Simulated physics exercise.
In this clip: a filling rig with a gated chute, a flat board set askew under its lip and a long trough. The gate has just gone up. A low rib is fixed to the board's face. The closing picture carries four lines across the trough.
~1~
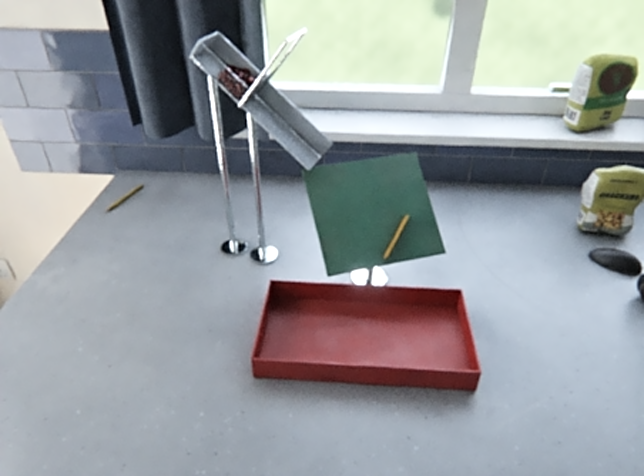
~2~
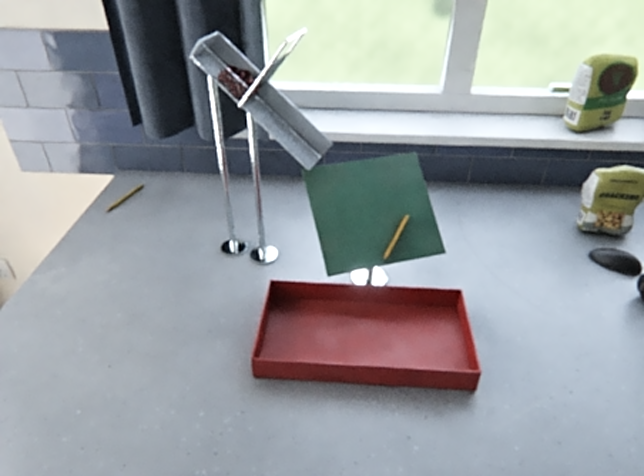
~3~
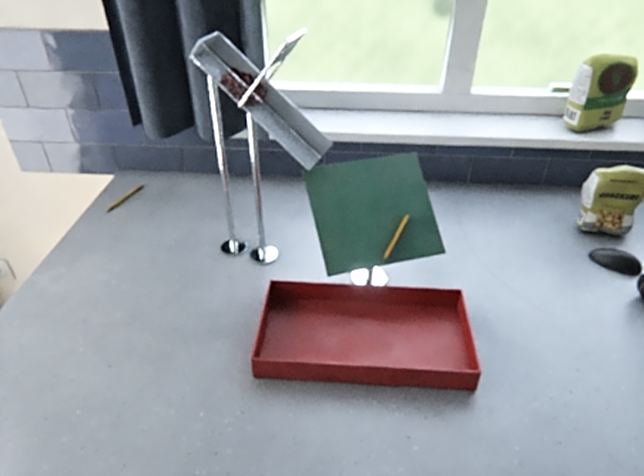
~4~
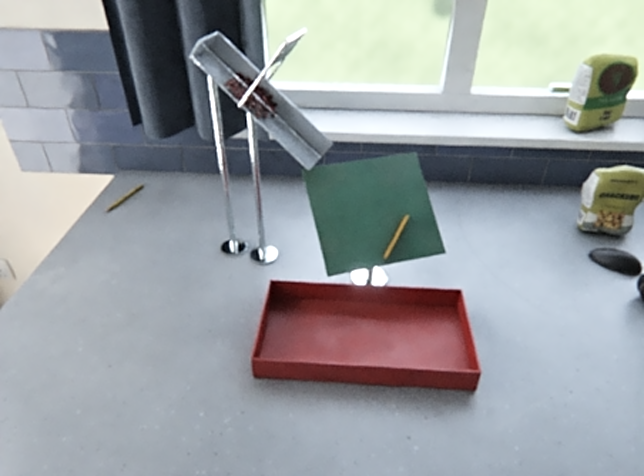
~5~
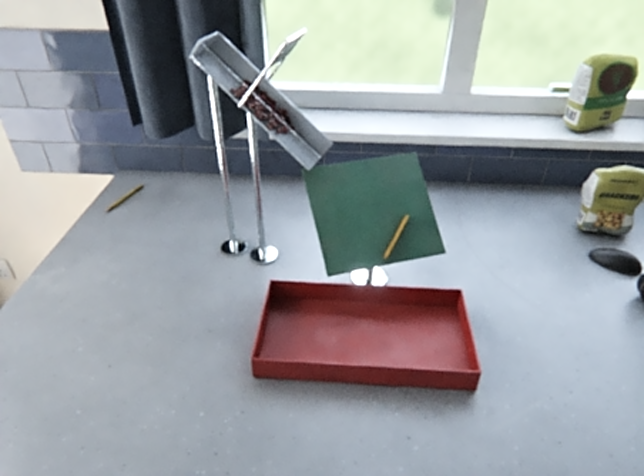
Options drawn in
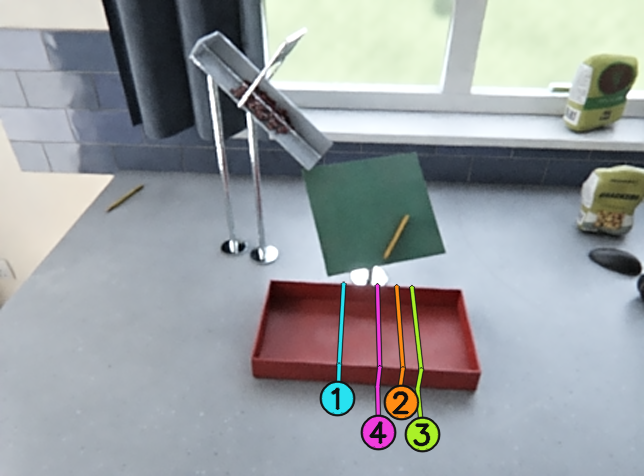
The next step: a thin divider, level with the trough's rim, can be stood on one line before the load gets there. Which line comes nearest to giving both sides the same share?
The best line is 4.
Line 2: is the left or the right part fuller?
More lands on the left.
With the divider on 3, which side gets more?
Left.
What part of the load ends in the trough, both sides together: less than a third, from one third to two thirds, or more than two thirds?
It is more than two thirds.
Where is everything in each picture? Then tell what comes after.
The first picture shows load behind the gate (243, 83), kidney beans; lip of the chute (316, 163), sloping fairly steeply.
The second picture shows middle of the board (374, 211), tilted fairly steeply; middle of its low edge (389, 264); of its high edge (361, 160).
The third picture shows front corners of the trough (252, 359) and (481, 372), empty; front of the load (261, 100).
The fourth picture shows middle of the load (254, 96); its front (274, 114), roughly a third of the way to the lip; rib from (408, 215) to (387, 256).
The fifth picture shows middle of the load (265, 107); its front (292, 129), roughly half of the way to the lip.
On the marked copy, line 1 crosses the front rim at (339, 364); line 2 crosses the front rim at (402, 367); line 3 crosses the front rim at (421, 368); line 4 crosses the front rim at (379, 366).
With 1, of what is caught, not one piece on the left of the divider, every piece on the right.
With 2, of what is caught, almost all on the left of the divider, just a few on the right.
With 3, of what is caught, almost all on the left of the divider, just a few on the right.
With 4, of what is caught, roughly half on the left of the divider, roughly half on the right.
